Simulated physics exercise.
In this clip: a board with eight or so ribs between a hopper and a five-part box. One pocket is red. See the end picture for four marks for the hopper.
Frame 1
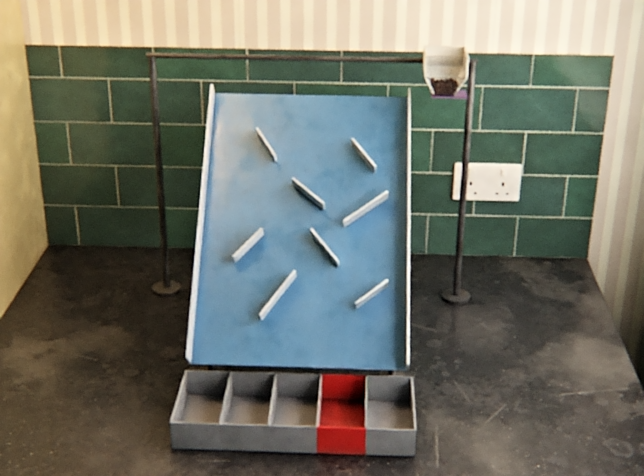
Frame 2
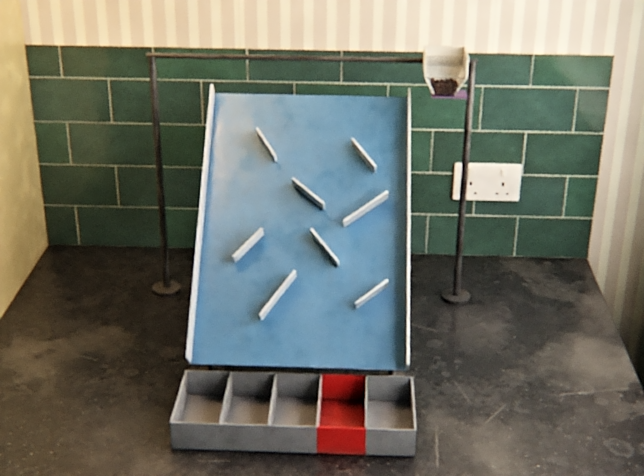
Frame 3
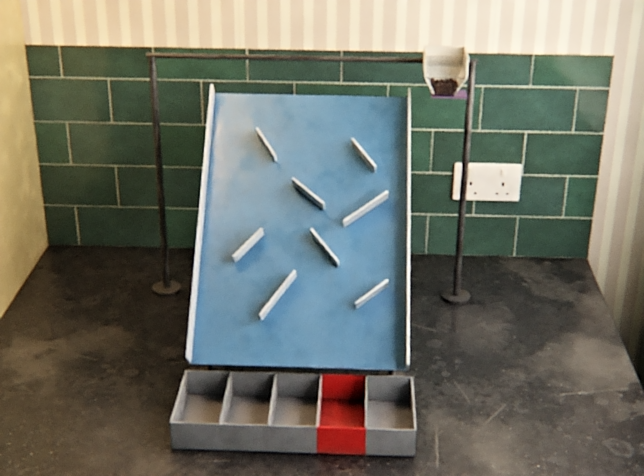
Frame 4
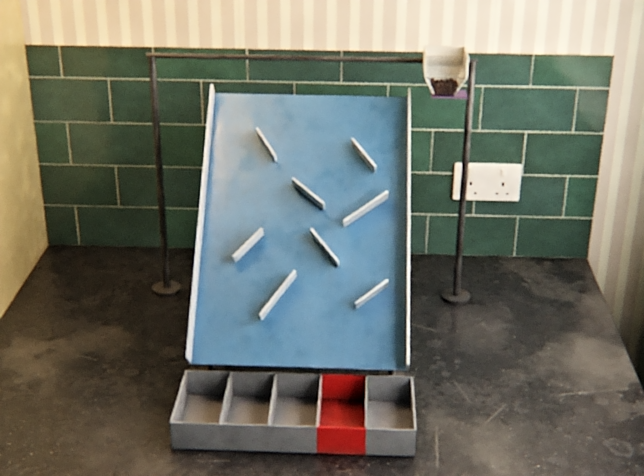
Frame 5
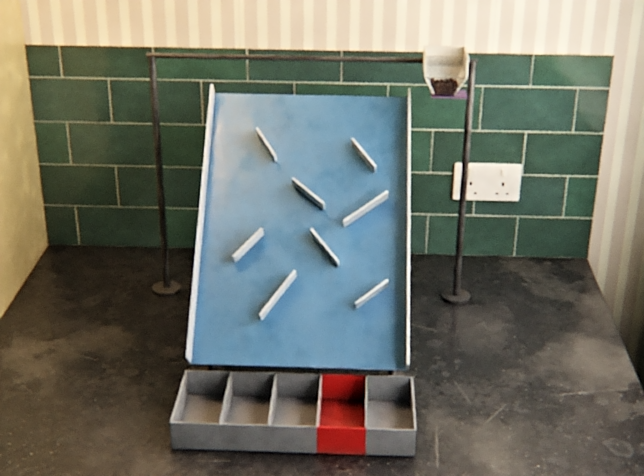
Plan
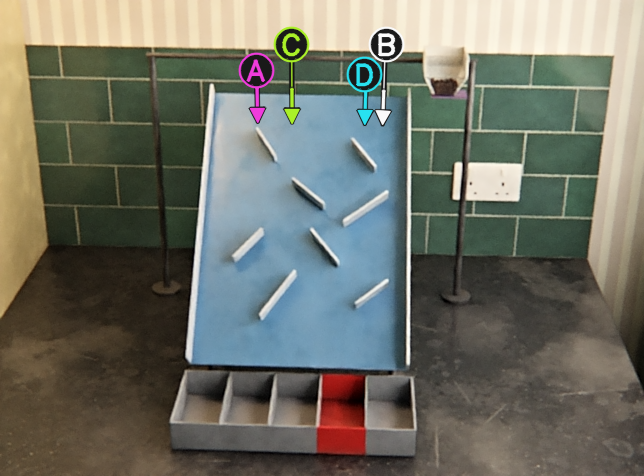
On a dark, worn worktop against green brick tiles and striped wallpaper, seen from the front and slightly above, a pale blue board leans back between two dark posts. Short white ribs slant across it, a small hopper of dark berries sits on the rail at upper right, and a grey five-part box with one red pocket lies below. Nothing visibly moves, and the camera stays still.
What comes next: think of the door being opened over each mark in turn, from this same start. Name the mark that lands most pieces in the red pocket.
Choose C.
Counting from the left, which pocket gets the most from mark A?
The first.
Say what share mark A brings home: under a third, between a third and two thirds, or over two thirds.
Under a third.
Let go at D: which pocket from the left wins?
It is the fifth one.
On the marked copy, mark A meets the board at (257, 117); mark B meets the board at (382, 119); mark C meets the board at (292, 118); mark D meets the board at (364, 119).
For mark A, about a tenth in the red pocket, the larger part in other pockets.
For mark B, about a tenth in the red pocket, the larger part in other pockets, just a few outside the box.
For mark C, roughly a third in the red pocket, roughly two thirds in other pockets.
For mark D, about a tenth in the red pocket, the larger part in other pockets, just a few outside the box.
